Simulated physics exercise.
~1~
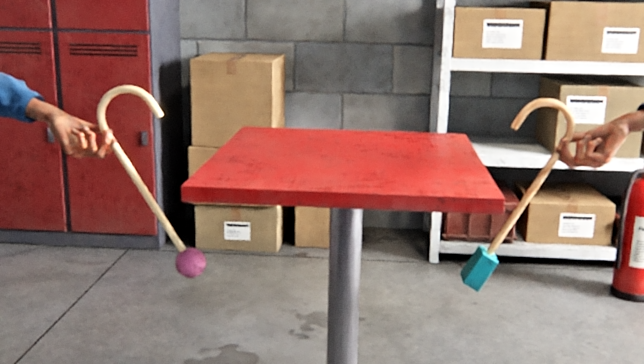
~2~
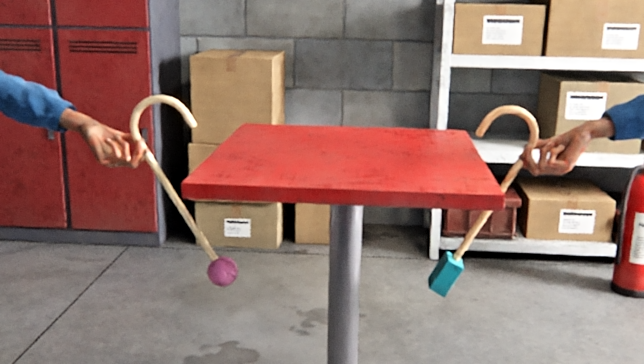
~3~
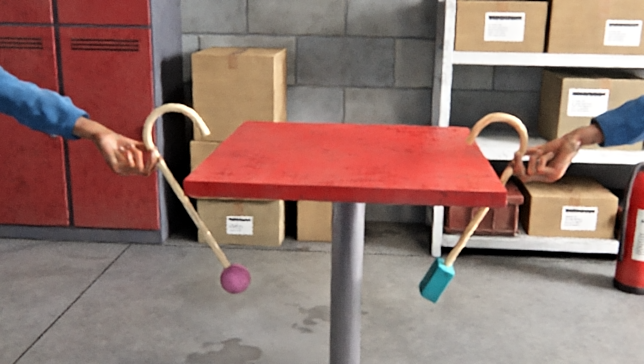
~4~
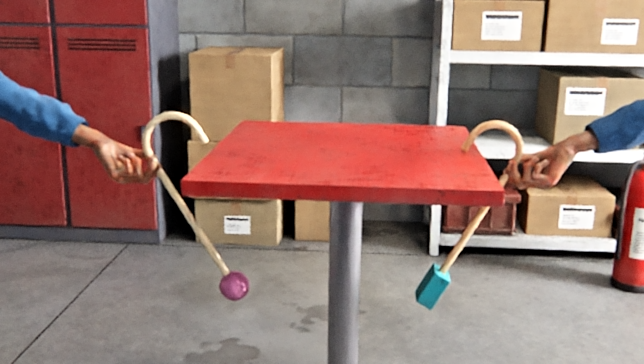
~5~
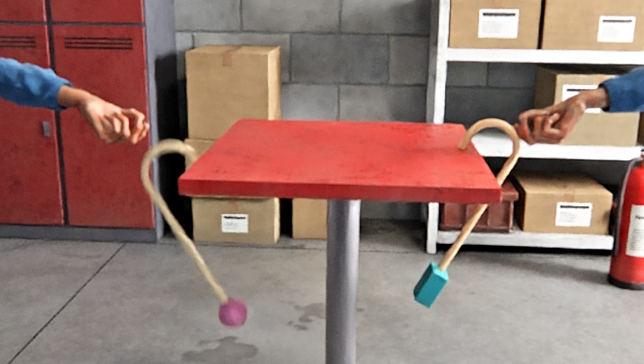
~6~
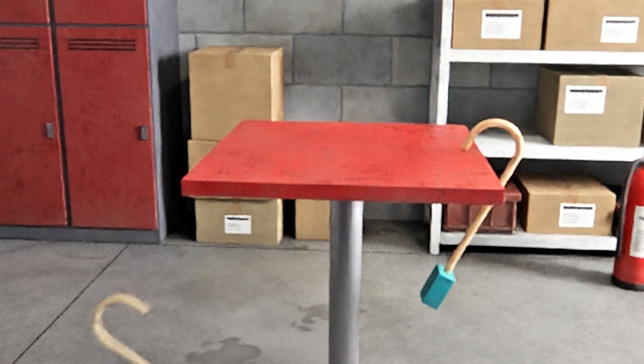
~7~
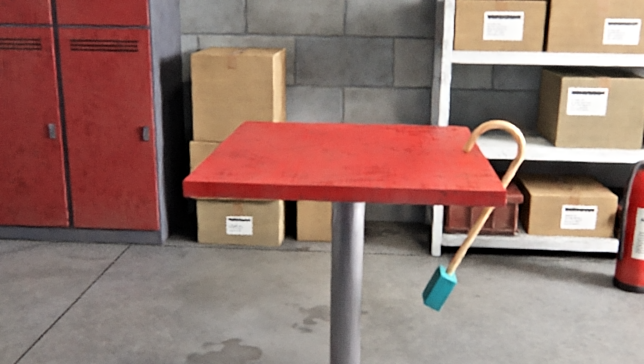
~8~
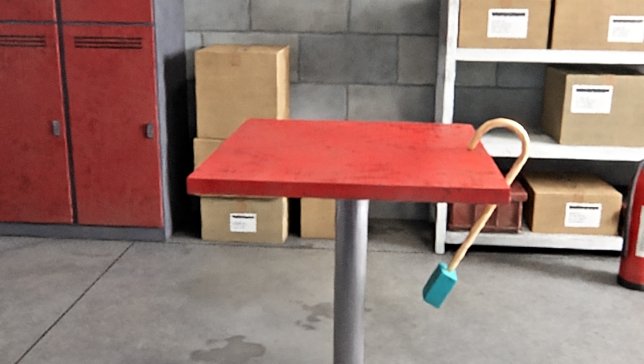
Two hands brought hooked wooden sticks to opposite edges of a red table and let go; the left one, with a pink ball end, slipped off and fell out of sight, while the right one, with a turquoise block end, stayed hanging.
